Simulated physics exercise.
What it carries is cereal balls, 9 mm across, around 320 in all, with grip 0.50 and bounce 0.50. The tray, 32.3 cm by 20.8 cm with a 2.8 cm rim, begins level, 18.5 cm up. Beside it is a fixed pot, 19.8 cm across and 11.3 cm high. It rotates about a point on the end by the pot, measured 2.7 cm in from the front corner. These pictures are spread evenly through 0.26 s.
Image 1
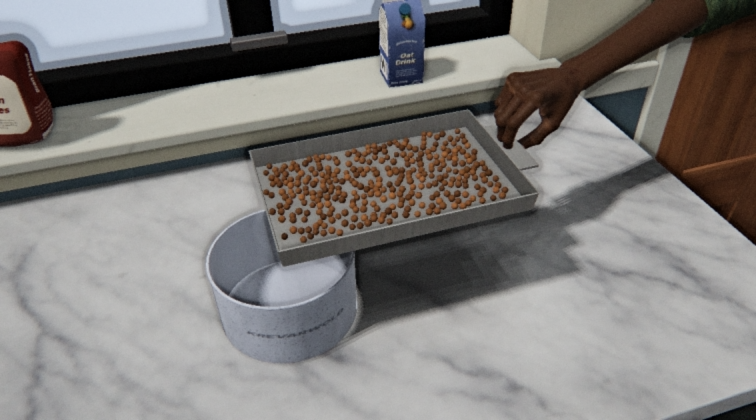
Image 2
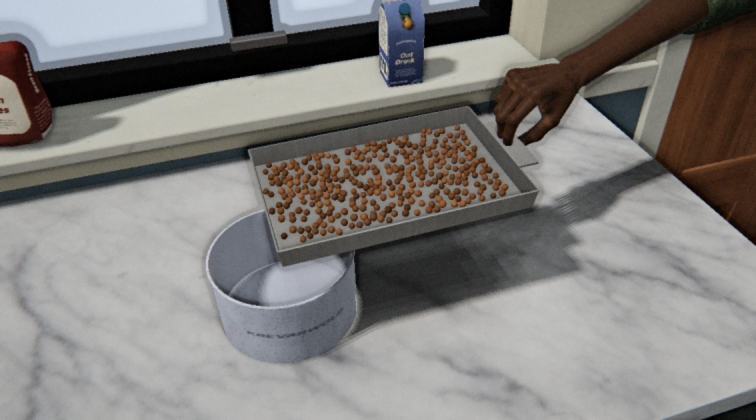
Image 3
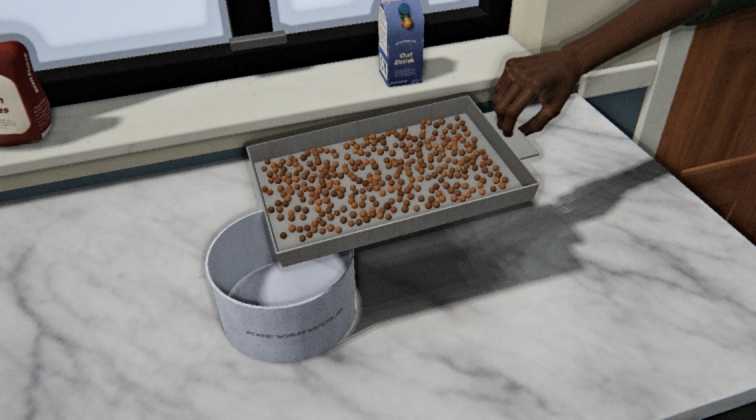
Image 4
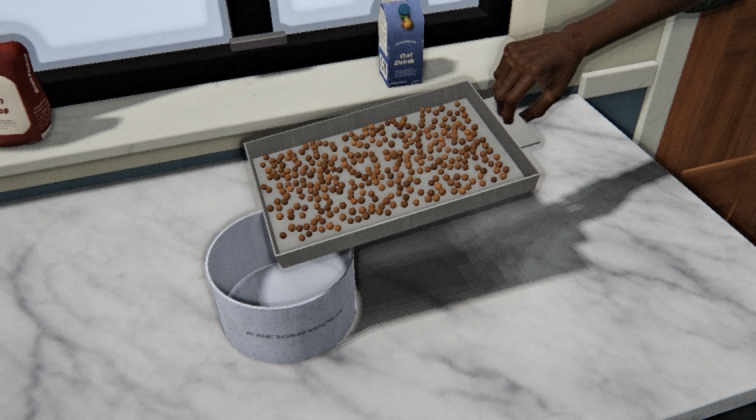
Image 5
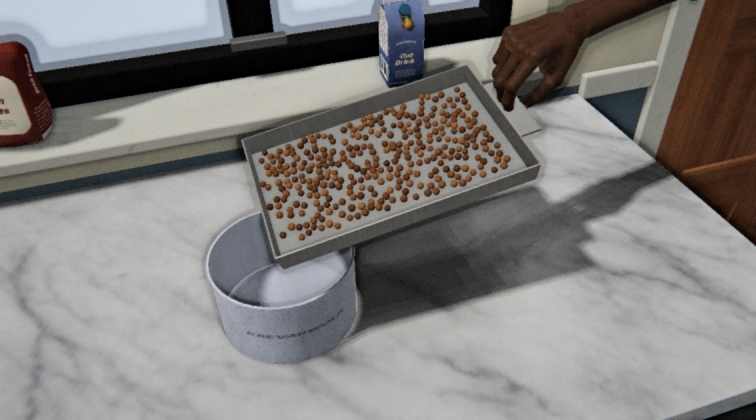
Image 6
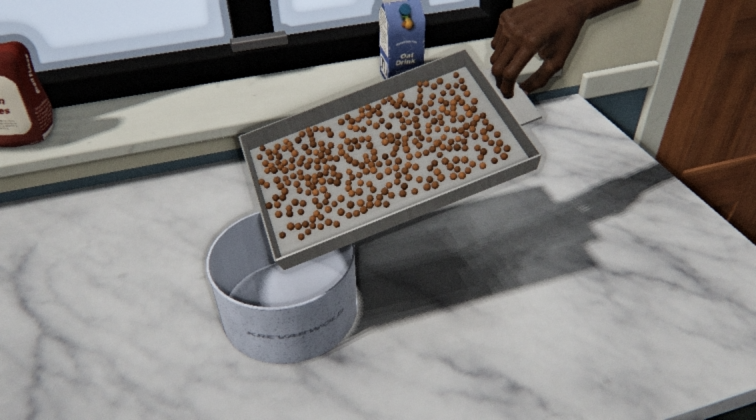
We see a hand at the right end of a shallow gray tray of small brown balls, above a marble counter and a round pot. The tray starts level, then its right end gradually rises while the balls stay spread across it.
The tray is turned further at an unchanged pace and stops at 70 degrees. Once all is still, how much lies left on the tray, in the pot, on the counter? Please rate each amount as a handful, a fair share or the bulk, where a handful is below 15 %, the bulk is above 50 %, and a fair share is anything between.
Left on the tray: The bulk; pot: A handful; counter: A fair share.
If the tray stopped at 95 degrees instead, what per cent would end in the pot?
Roughly 0 %.
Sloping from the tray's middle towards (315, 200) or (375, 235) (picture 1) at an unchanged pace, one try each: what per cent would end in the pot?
The share comes to about 5 in a hundred, then about 0 in a hundred.
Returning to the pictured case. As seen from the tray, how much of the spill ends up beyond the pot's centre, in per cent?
Around 100 in a hundred.
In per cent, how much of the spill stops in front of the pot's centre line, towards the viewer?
Estimate: Close to 100 per cent of the pieces.
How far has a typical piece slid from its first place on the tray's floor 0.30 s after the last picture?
About 7 cm.
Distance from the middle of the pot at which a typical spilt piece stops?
About 22 centimetres.
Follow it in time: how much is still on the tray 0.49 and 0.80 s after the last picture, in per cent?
Estimates: 100; 85.
Then, 0.30 s after the last picture, tilt 43 degrees; the tray holds 100 %, the pot 0 %.
Then, 0.49 s after the last picture, tilt 61 degrees; the tray holds 100 %, the pot 0 %.
Then, 0.80 s after the last picture, tilt 70 degrees; the tray holds 85 %, the pot 0 %.
In the end, tray 80 %, pot 0 %, counter 20 %.
